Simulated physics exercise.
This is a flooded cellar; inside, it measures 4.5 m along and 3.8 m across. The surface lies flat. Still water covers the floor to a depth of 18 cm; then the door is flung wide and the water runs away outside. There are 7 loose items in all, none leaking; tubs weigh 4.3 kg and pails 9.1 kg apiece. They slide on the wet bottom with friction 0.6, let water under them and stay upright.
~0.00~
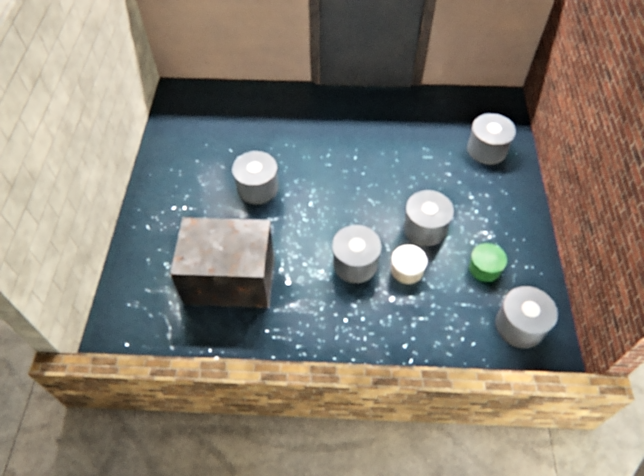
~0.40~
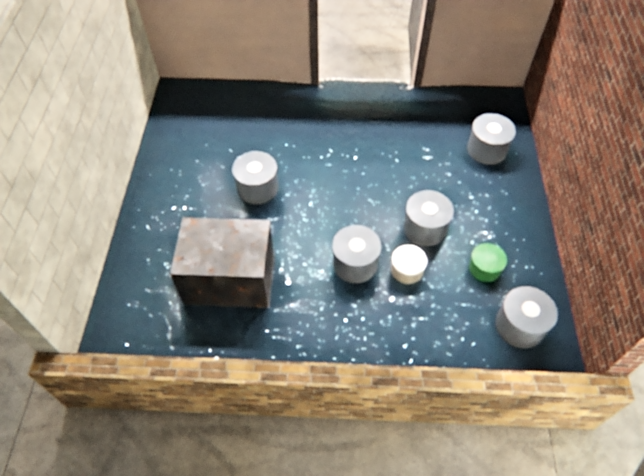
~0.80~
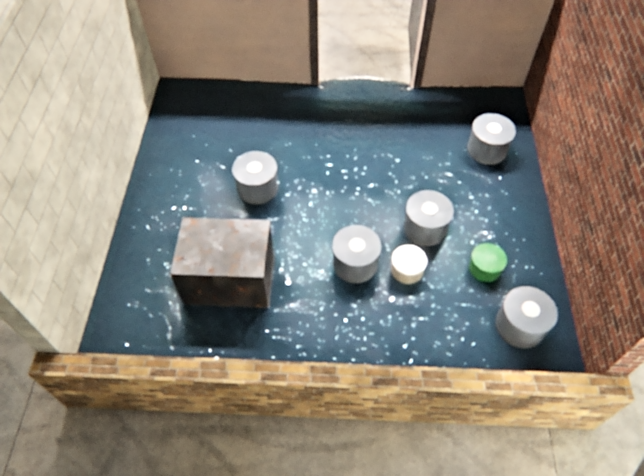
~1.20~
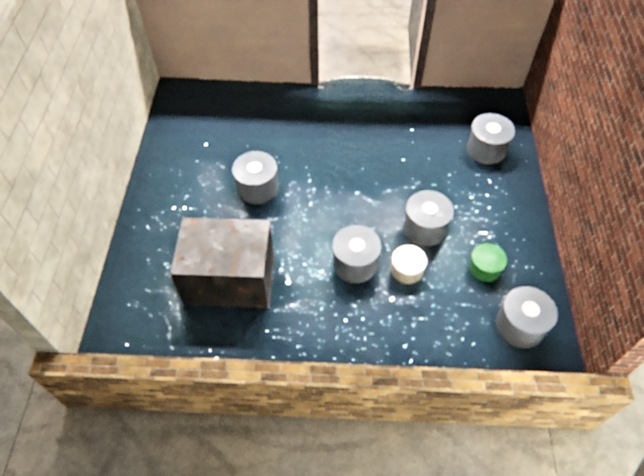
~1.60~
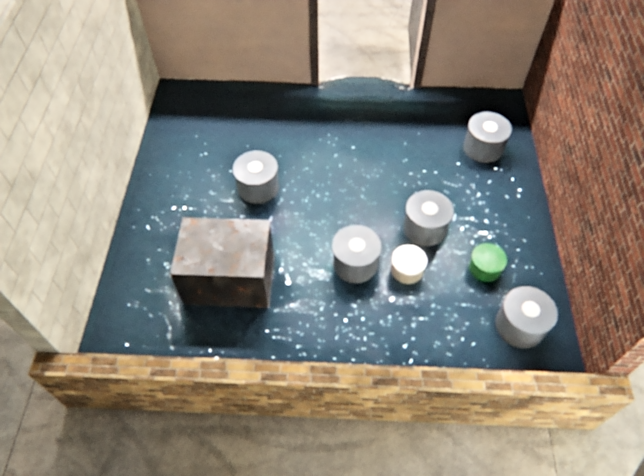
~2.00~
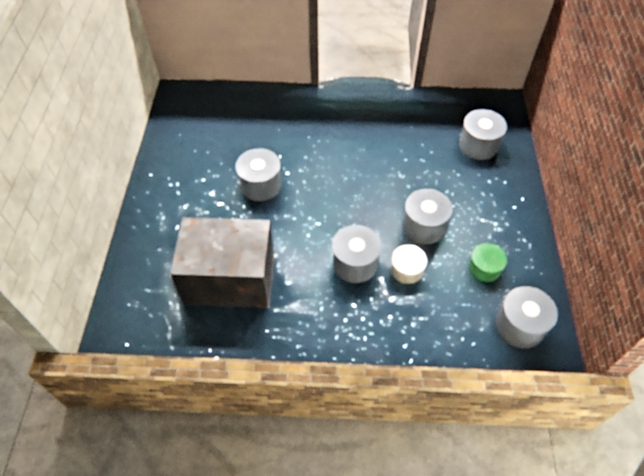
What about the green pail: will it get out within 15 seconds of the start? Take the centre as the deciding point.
It ends up still in there.
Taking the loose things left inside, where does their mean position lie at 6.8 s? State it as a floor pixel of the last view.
They're centred close to (411, 212).
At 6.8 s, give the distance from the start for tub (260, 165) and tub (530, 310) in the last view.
In turn they sit 60 cm and 20 cm away.
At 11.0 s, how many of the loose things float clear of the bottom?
The number is 6.
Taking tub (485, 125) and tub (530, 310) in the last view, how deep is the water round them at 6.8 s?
About 13 and 14 cm.
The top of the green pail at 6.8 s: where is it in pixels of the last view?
It should be close to pixel (482, 226).
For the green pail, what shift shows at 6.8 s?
Displacement near 40 cm.
After 3.0 s the green pail is near (485, 250), 0.1 m from its start, afloat; 0 of 7 are out; 7 afloat.
After 6.8 s the green pail is near (482, 226), 0.4 m from its start, afloat; 0 of 7 are out; 7 afloat.
After 11.0 s the green pail is near (473, 200), 0.7 m from its start, afloat; 1 of 7 are out; 6 afloat.
After 15.0 s the green pail is near (473, 185), 0.9 m from its start, aground; 3 of 7 are out; 2 afloat.
